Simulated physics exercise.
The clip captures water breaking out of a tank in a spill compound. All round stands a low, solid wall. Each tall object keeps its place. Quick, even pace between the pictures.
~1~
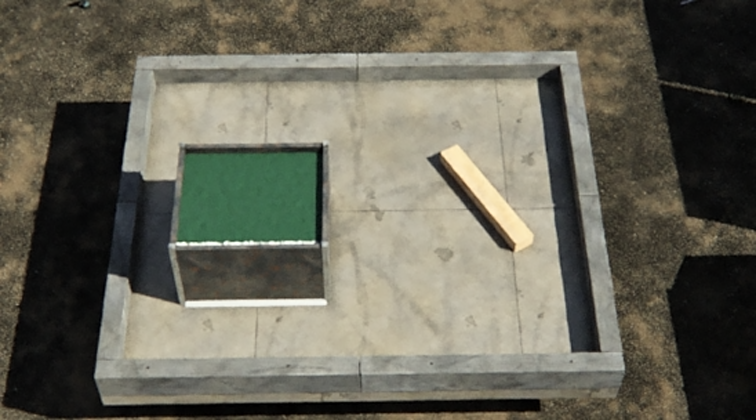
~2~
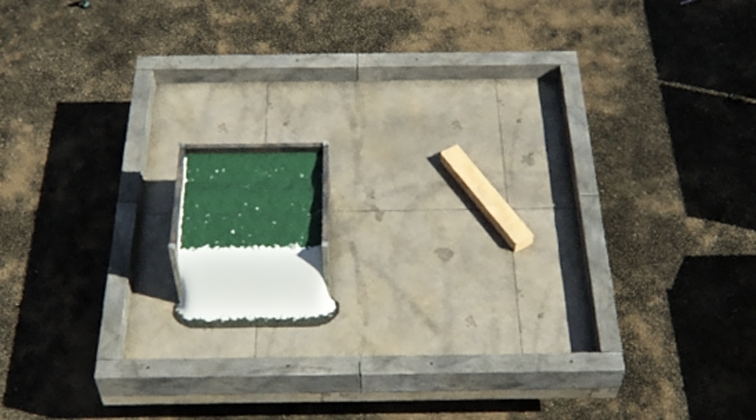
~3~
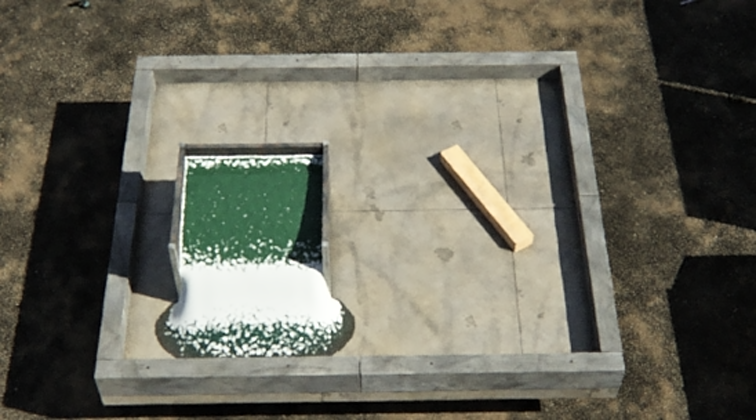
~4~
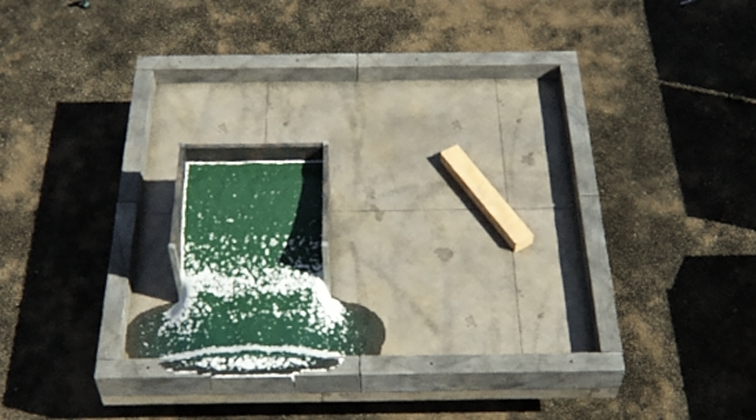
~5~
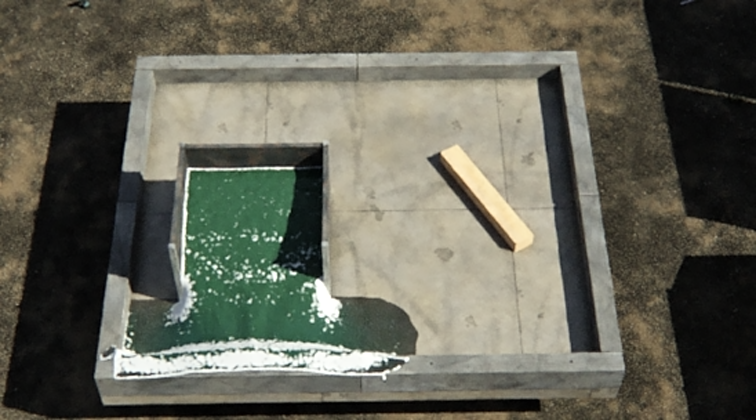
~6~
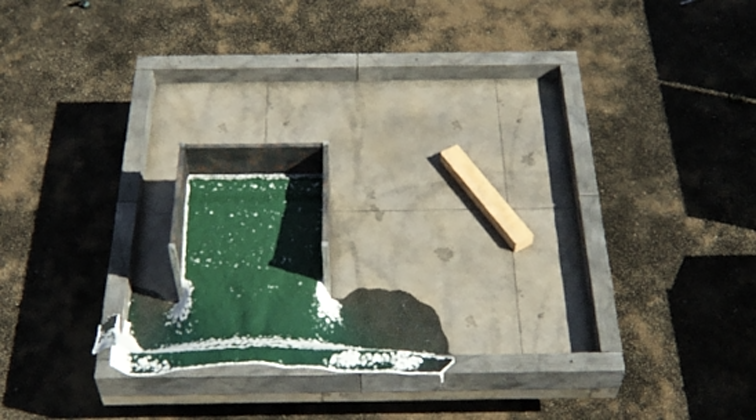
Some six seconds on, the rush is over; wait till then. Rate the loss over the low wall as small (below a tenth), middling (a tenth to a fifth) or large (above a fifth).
Large.
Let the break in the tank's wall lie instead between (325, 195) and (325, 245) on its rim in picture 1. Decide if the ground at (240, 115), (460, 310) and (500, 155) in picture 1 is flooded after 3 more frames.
Spared, soaked, spared.
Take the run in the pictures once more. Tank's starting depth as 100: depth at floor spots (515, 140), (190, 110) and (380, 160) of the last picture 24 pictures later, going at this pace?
In order: About 4, 8 and 0 in a hundred.
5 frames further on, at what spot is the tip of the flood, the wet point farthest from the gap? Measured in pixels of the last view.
At roughly (592, 364).
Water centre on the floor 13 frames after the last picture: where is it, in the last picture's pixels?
It is near (304, 293).
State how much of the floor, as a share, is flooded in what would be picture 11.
I reckon 25 per cent or so.
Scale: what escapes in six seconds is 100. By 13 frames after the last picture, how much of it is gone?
Roughly 100 percent of it.
A moment on, water covers 20 % of the floor; the low wall has let 17 % over.
Next, water covers 25 % of the floor; the low wall has let 26 % over.
Then, water covers 45 % of the floor; the low wall has let 36 % over.
Later, water covers 65 % of the floor; the low wall has let 36 % over.
In the end, water covers 80 % of the floor; the low wall has let 36 % over.
